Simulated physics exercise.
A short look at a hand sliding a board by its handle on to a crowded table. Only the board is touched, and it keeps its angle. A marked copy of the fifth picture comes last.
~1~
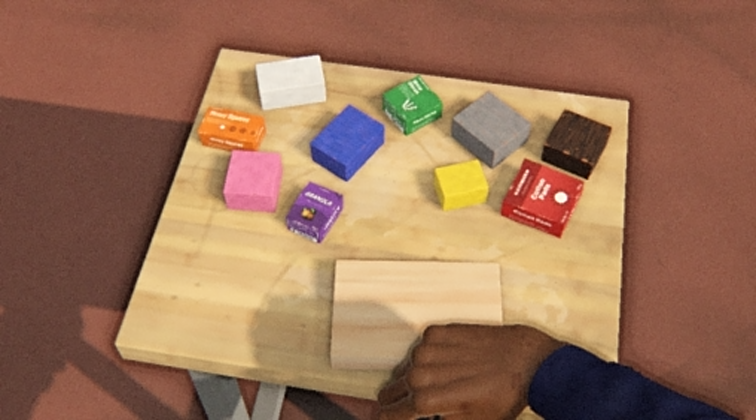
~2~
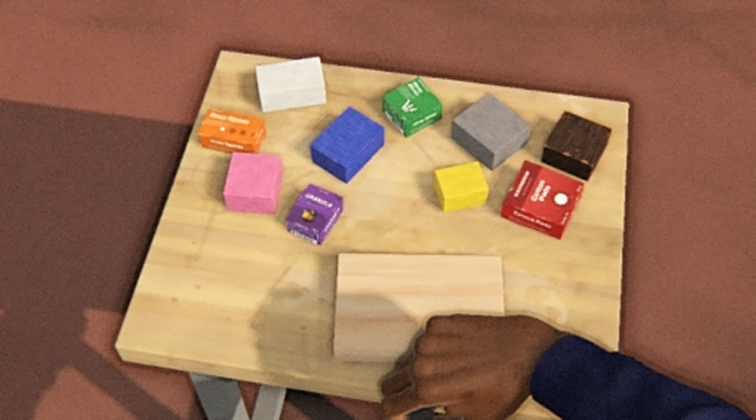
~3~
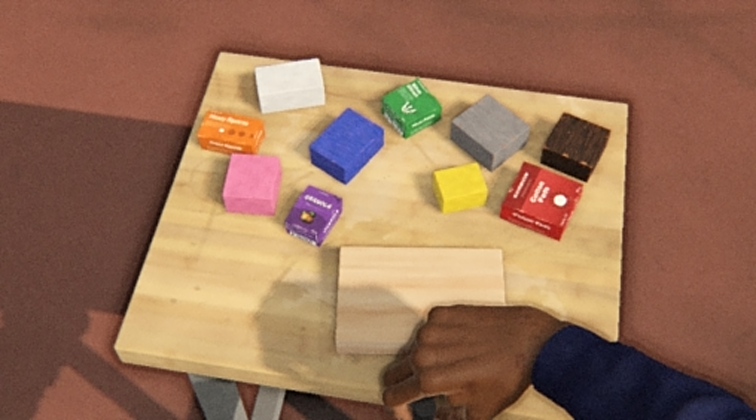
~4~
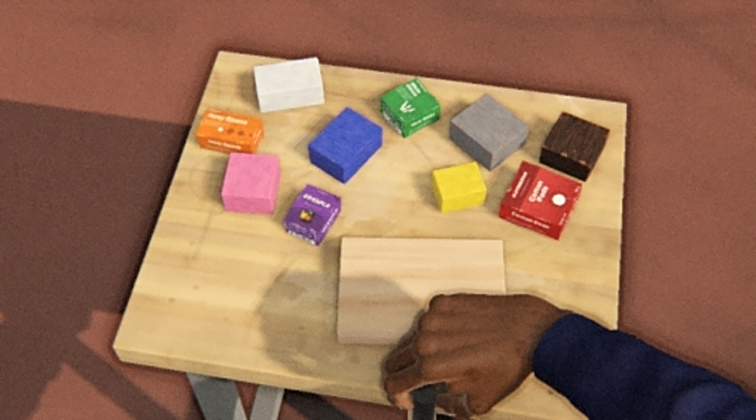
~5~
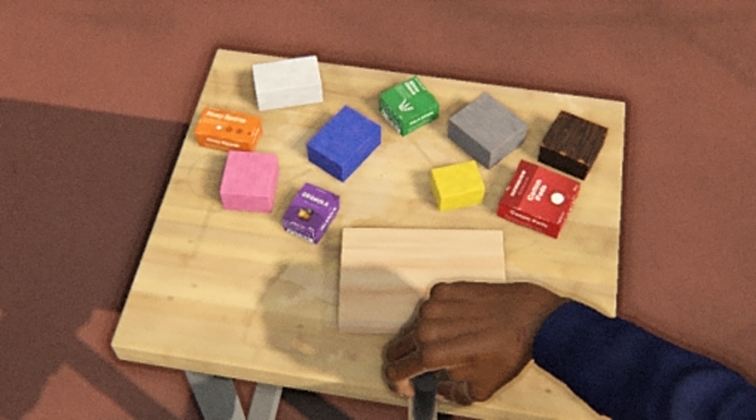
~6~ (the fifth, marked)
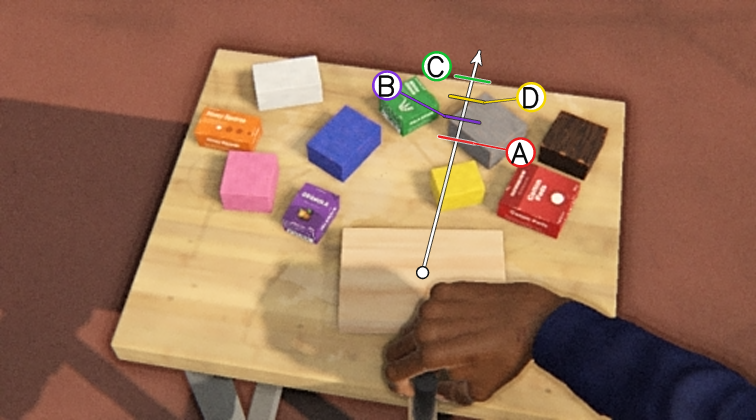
A hand in a dark blue sleeve slowly sliding a pale wooden board slightly forward on a table of colourful blocks and packets.
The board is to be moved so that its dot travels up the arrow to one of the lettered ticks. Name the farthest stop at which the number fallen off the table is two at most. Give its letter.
It can go as far as B.
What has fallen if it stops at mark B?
It is the grey block.
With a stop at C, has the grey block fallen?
By then, yes.
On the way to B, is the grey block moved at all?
By then, yes.
On the marked copy, A at (457, 140); B at (462, 120); C at (472, 79); D at (467, 99); the arrow from (423, 273) to (480, 51); the white dot at (423, 273).
Taking B. A third of the way, board (438, 221); black block (579, 140); red box (550, 183).
Two thirds of the way, board (451, 166); black block (607, 132); grey block (494, 98).
When it is over, board (461, 129); grey block over the edge; black block (618, 131); one fallen.
As for the rest, A is within the limit but short; C drops four; D drops three.
